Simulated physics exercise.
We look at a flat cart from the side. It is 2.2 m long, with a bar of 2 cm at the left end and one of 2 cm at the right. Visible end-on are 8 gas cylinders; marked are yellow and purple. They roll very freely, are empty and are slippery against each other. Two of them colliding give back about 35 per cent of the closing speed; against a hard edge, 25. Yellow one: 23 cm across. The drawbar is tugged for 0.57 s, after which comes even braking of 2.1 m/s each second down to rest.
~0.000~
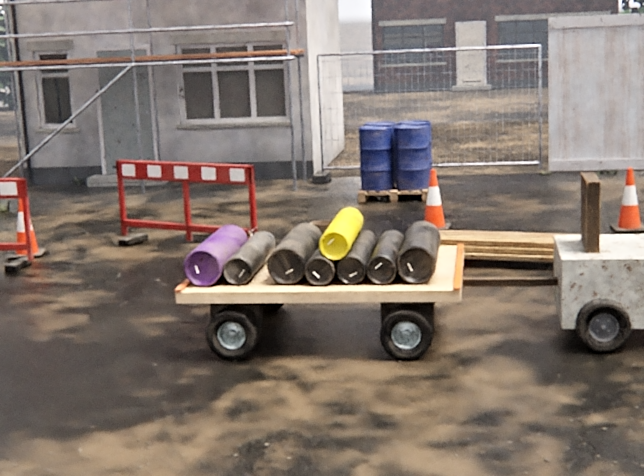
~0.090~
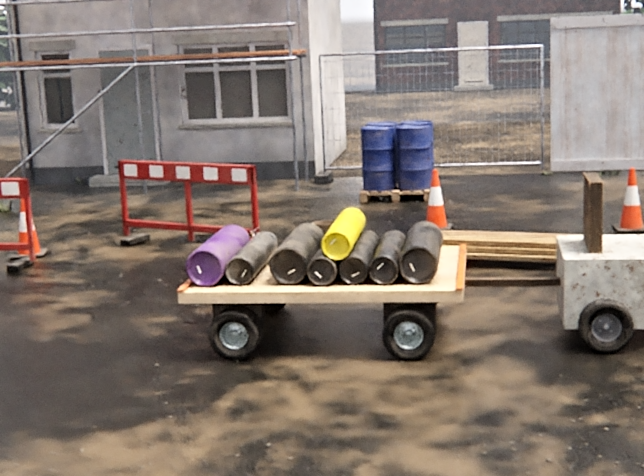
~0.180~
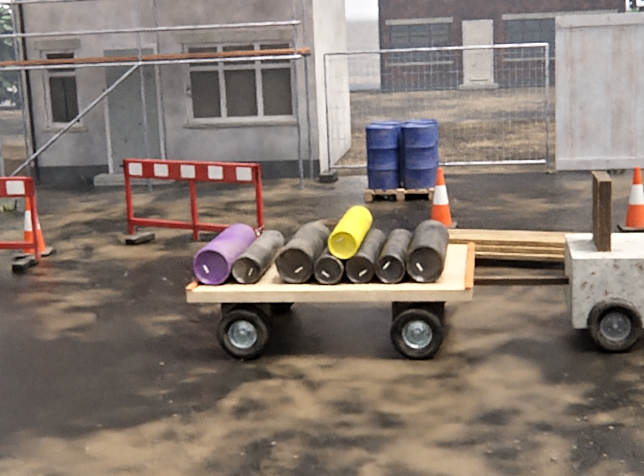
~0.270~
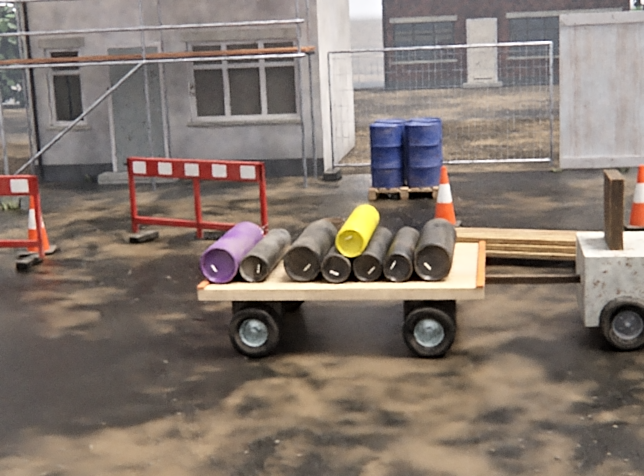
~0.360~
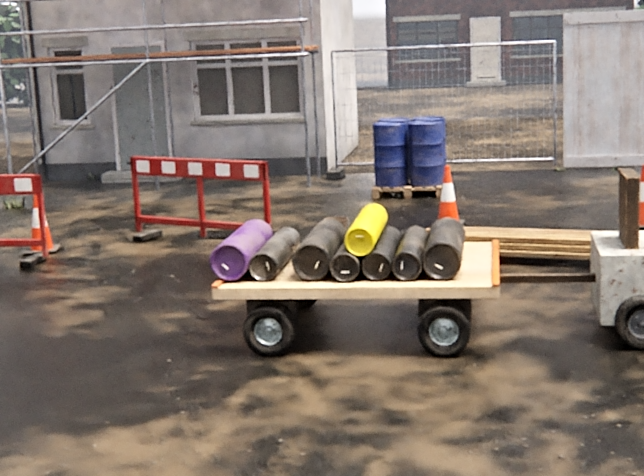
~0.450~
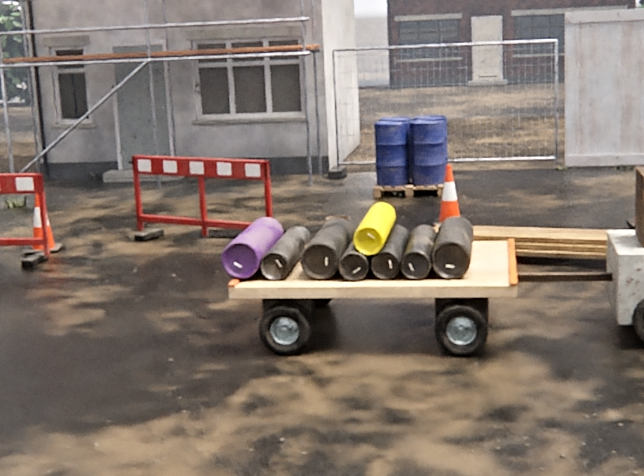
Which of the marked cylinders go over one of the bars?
Most likely yellow stays in the load. Most likely purple falls out.
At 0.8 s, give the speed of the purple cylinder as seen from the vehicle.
Close to 1.5 m/s at that moment.
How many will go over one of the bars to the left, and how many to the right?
Left 2, right 0.
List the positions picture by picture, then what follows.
Yellow (334, 246), purple (202, 268); right bar at (457, 289); cart at rest; 7 of the 8 make up the bottom layer on the deck, in the first frame.
Yellow (336, 246), purple (204, 268); right bar at (459, 289); cart moving right at 0.2 m/s, in the second frame.
Yellow (343, 245), purple (211, 267); right bar at (468, 288); cart moving right at 0.5 m/s, in the third frame.
Yellow (350, 243), purple (218, 265); right bar at (480, 286); cart moving right at 0.8 m/s, in the fourth frame.
Yellow (359, 242), purple (229, 262); right bar at (496, 285); cart moving right at 1.2 m/s, in the fifth frame.
Yellow (368, 241), purple (240, 260); right bar at (514, 284); cart moving right at 1.5 m/s, in the sixth frame.
Then, 0.8 s in, yellow is up on others, 70 cm from the left bar, rolling left along the cart; purple is over the left bar and falling; 1 of 8 is off.
Then, 1.0 s in, yellow is up on others, 65 cm from the left bar, rolling left along the cart; purple is over the left bar and down; 1 of 8 is off.
In the end (5.3 s), yellow is up on others, 70 cm from the right bar; purple is over the left bar and down; 2 of 8 are off.
